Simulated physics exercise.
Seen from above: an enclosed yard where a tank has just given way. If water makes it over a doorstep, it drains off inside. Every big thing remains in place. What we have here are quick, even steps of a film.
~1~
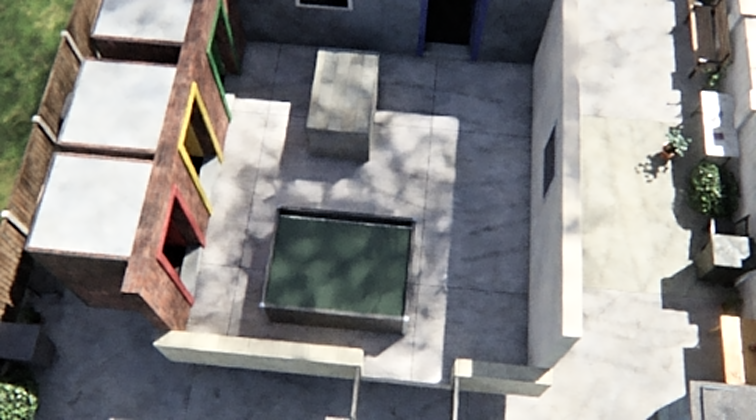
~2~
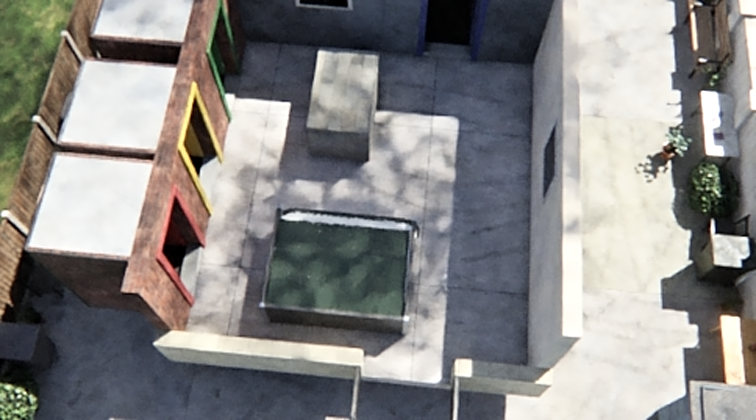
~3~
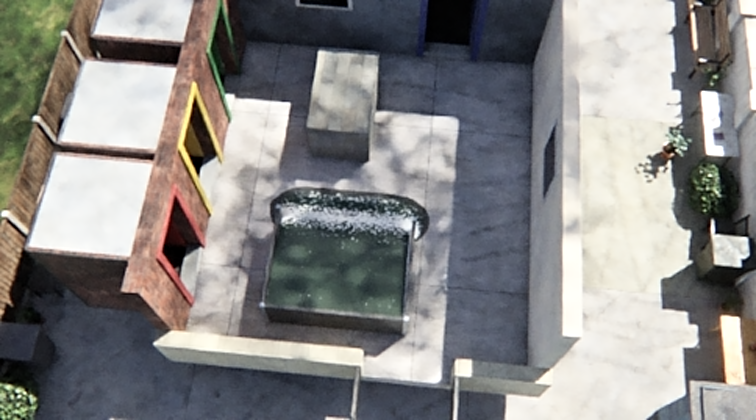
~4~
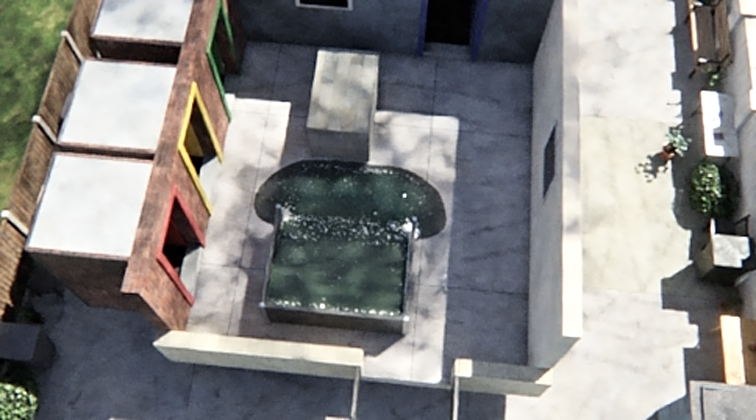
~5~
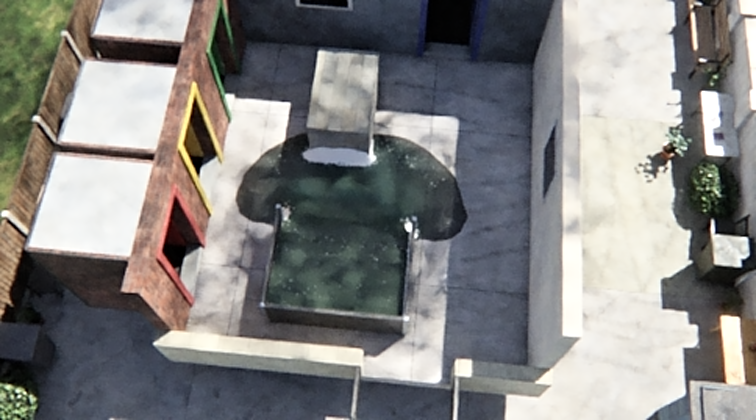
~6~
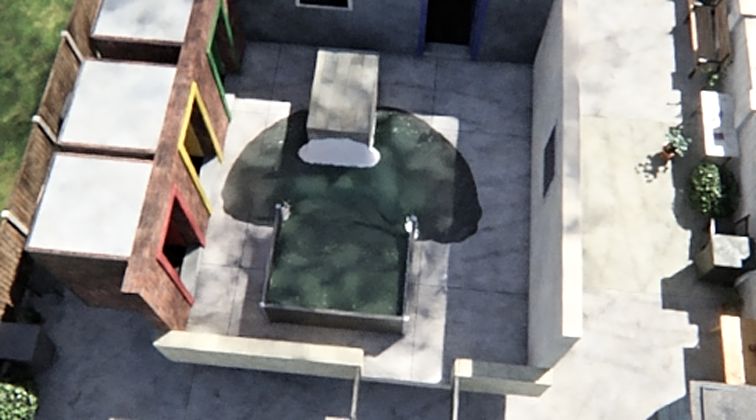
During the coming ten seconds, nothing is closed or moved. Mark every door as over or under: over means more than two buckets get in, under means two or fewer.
Yellow door - under; red door - under; green door - over; blue door - over.
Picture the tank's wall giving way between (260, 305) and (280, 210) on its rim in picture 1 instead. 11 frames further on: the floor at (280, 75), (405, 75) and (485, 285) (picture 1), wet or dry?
Submerged, untouched, untouched.
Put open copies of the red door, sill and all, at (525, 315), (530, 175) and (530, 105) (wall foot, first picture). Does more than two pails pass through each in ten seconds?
Note: Door one undershoots; door two undershoots; door three overshoots.
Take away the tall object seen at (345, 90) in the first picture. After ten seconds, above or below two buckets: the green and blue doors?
Outcome: Green door overshoots the threshold, blue door overshoots the threshold.
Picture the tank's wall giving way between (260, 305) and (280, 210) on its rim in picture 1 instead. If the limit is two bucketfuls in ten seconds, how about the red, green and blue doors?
Door by door, the red door crosses the line, then the green door crosses the line, then the blue door comes up short.
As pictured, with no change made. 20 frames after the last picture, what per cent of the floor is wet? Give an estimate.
Roughly 75 percent.
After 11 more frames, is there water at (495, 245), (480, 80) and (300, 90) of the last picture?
In turn, the points end up high and dry, soaked and soaked.
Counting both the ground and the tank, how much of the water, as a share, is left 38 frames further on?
My reading is around 92 percent.
A moment on, water covers 50 % of the floor; the yellow door wet at the sill, nothing in, the red door not reached, the green door wet at the sill, nothing in, the blue door under two buckets in.
Next, water covers 60 % of the floor; the yellow door wet at the sill, nothing in, the red door not reached, the green door over two buckets in, the blue door over two buckets in.
Then, water covers 75 % of the floor; the yellow door wet at the sill, nothing in, the red door wet at the sill, nothing in, the green door over two buckets in, the blue door far over two buckets in.
Later, water covers 95 % of the floor; the yellow door wet at the sill, nothing in, the red door wet at the sill, nothing in, the green door far over two buckets in, the blue door far over two buckets in.
In the end, water covers 95 % of the floor; the yellow door wet at the sill, nothing in, the red door wet at the sill, nothing in, the green door far over two buckets in, the blue door far over two buckets in.
